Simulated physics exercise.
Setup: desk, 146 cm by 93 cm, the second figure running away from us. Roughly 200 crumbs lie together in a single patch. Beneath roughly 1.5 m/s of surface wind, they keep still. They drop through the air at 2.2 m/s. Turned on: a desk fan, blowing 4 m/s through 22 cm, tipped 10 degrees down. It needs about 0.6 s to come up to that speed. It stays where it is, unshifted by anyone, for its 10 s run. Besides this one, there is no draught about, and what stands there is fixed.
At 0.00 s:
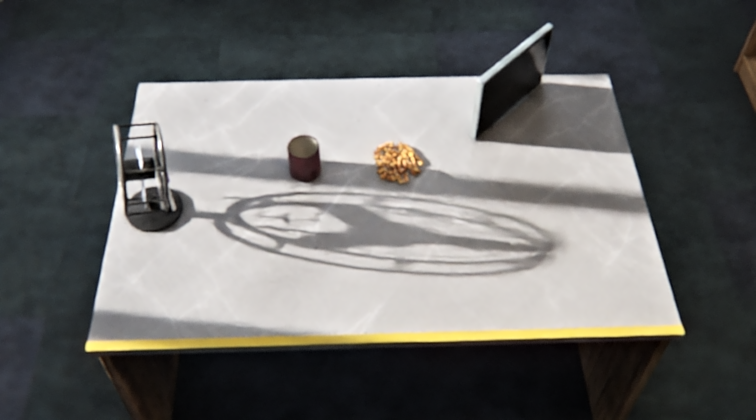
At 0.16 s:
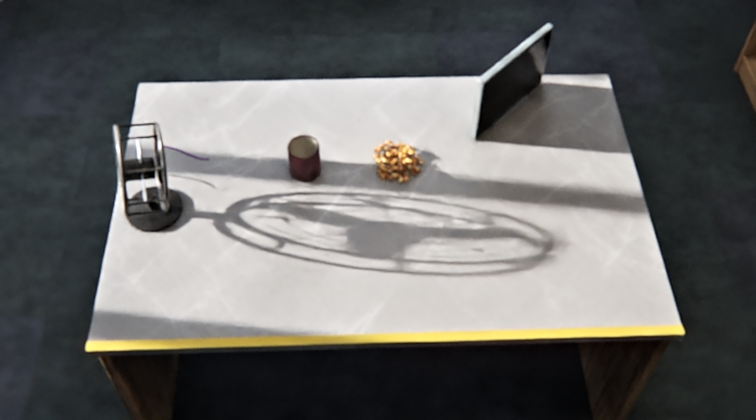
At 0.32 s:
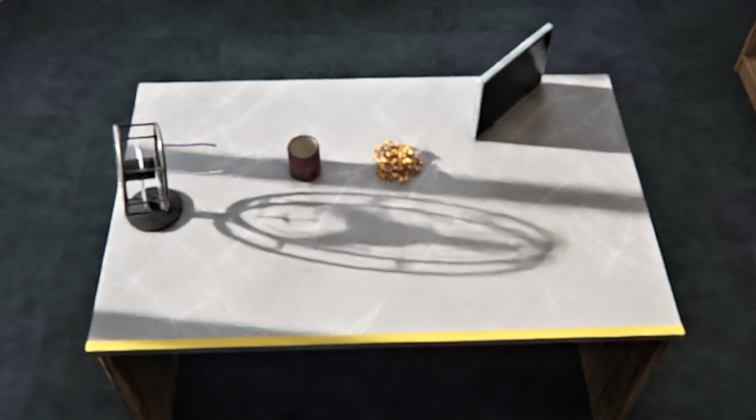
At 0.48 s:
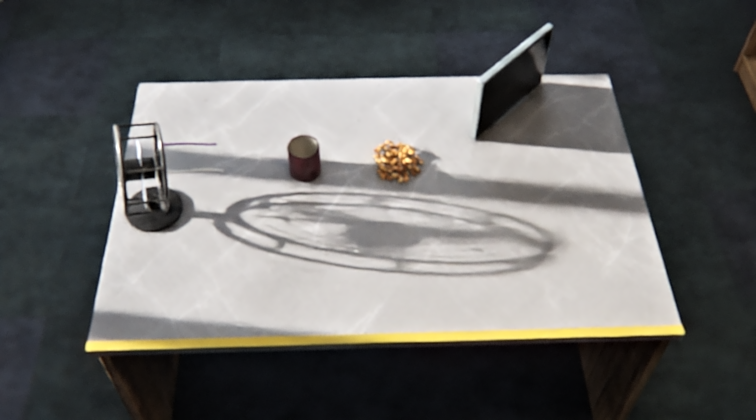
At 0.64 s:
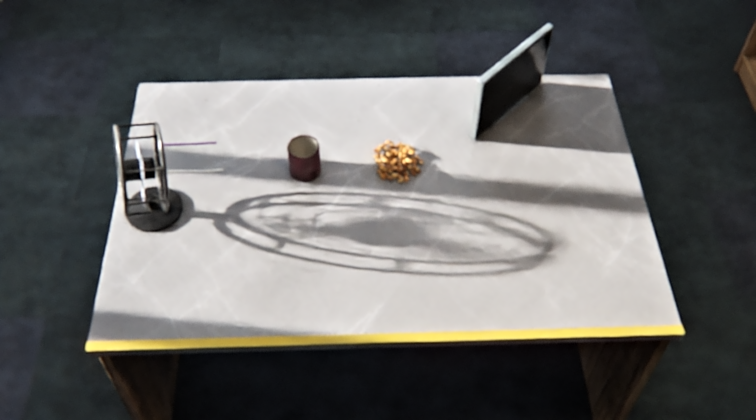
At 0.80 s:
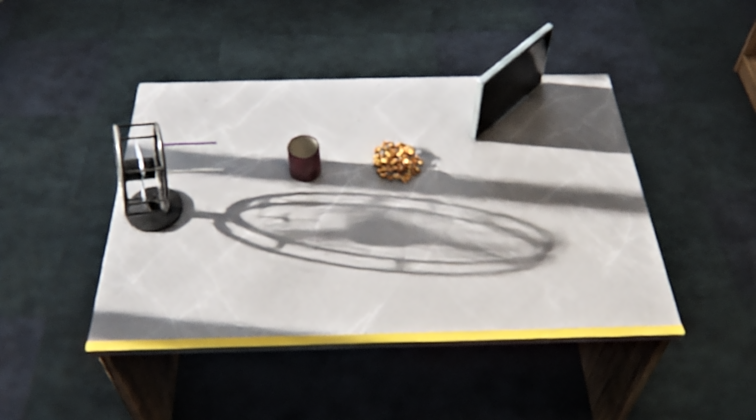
Small desk fan spinning up at the left of a marble-topped table, streamers lifting toward a mug and barely stirring crumb pile.
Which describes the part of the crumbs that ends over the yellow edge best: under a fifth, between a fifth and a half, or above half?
Watch, not one in five will wind up over that edge.
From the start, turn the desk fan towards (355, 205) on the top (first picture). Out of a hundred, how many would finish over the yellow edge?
I'd expect close to 0 percent of them to end up there.
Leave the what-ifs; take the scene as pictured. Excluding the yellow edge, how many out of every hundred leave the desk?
That lands at some 50 %.
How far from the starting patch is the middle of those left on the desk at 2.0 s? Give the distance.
Roughly 0 centimetres.
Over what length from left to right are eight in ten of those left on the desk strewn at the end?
About 20 cm.
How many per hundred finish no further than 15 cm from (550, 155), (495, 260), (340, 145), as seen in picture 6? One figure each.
1 %, 0 %, 25 %.
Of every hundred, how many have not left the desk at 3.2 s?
Around 70 percent remain.
After 2.0 s, 0 % are over the yellow edge; the middle of those still in play is near (395, 163); 18 % have settled or left.
After 3.2 s, 0 % are over the yellow edge; the middle of those still in play is near (395, 163); 34 % have settled or left.
After 5.5 s, 0 % are over the yellow edge; the middle of those still in play is near (392, 164); 47 % have settled or left.
After 10.0 s, at the end, 0 % are over the yellow edge; the middle of those still in play is near (388, 165).
